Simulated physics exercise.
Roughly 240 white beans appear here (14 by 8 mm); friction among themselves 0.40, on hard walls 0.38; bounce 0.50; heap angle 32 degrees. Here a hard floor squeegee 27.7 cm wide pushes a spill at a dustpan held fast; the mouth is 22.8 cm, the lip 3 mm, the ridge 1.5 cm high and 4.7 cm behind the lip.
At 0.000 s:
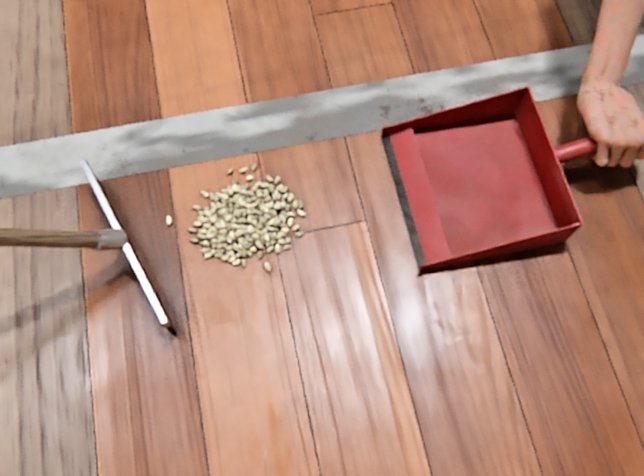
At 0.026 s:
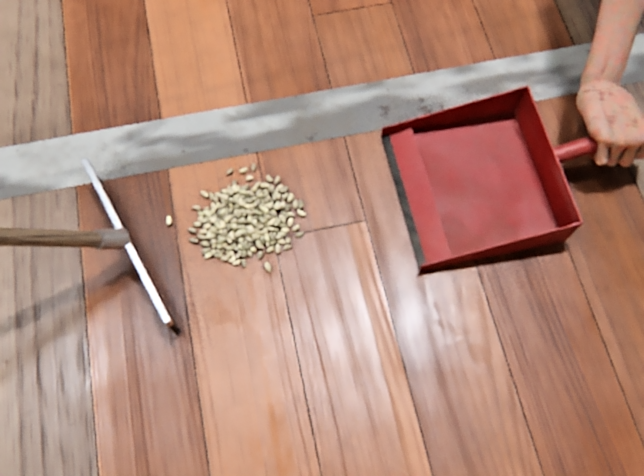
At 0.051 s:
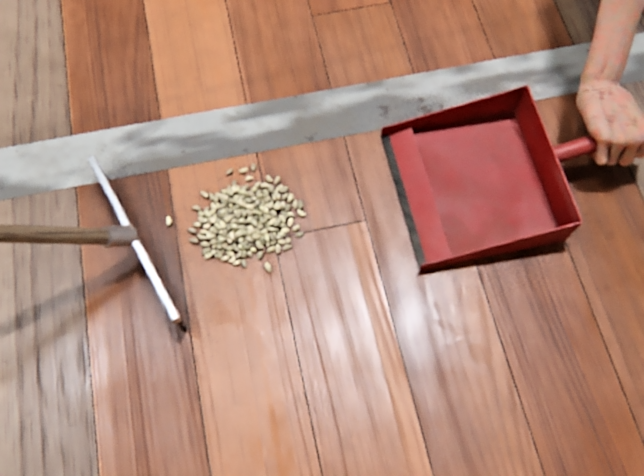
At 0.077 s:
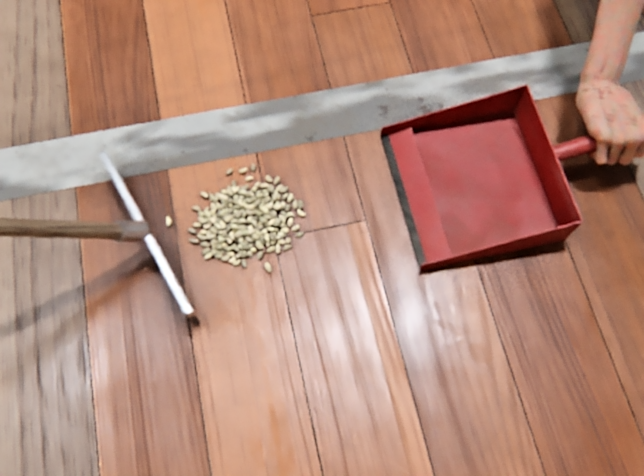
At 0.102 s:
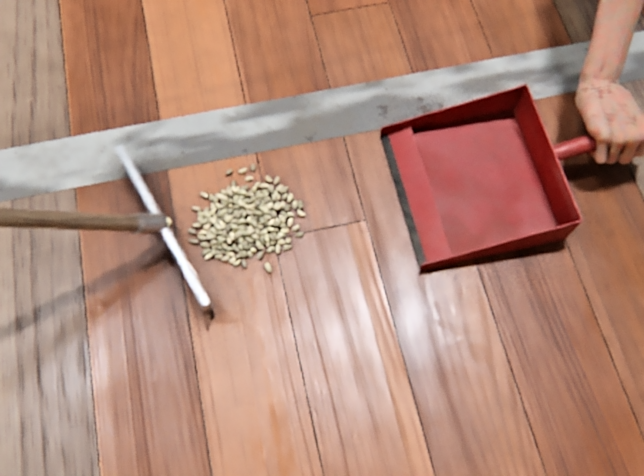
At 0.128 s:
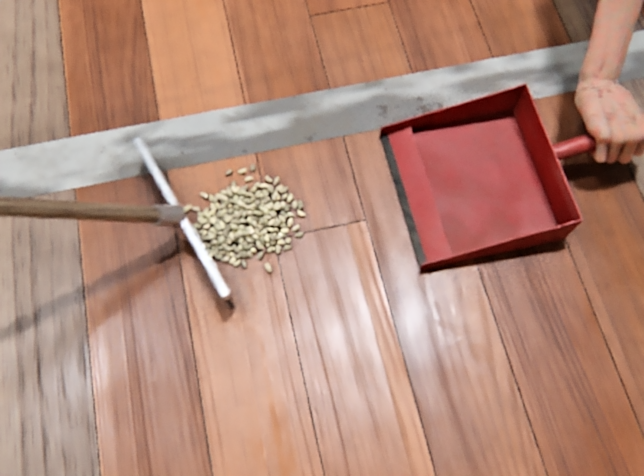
On a wooden floor, a squeegee with a pale blade slid rightward from the left until it met the edge of a small pile of white beans, while a hand held a red dustpan still.
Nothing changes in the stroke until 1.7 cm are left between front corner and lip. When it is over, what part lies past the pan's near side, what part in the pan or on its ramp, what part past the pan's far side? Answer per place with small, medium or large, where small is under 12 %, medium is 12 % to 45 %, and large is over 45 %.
Past the pan's near side small, in the pan or on its ramp medium, past the pan's far side medium.
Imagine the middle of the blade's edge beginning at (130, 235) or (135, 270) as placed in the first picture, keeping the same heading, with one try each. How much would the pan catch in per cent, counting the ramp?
I'd put it near 30 per cent for the first and near 30 per cent for the second.
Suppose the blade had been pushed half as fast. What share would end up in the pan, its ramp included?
It would come to roughly 15 percent.
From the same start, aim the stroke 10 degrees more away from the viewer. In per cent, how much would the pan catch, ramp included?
In that case around 25 per cent.
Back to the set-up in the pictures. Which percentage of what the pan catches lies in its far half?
I'd put it near 90 per cent.
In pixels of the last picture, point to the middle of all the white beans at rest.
My guess is close to (393, 151).
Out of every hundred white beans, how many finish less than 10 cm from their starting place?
0 %.
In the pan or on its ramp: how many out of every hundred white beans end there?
Around 35 percent.
After 0.26 s, middle of the blade 18 cm from the lip; 0 % over the lip, far side 10 %, near side 0 %.
After 0.35 s, middle of the blade 9 cm from the lip; 0 % over the lip, far side 25 %, near side 0 %.
After 0.57 s, middle of the blade 6 cm from the lip; 35 % over the lip, far side 35 %, near side 0 %.
By 2.5 s all is still; near side 0 %, pan 35 %, far side 35 %, in front of the lip or behind the blade 35 %.
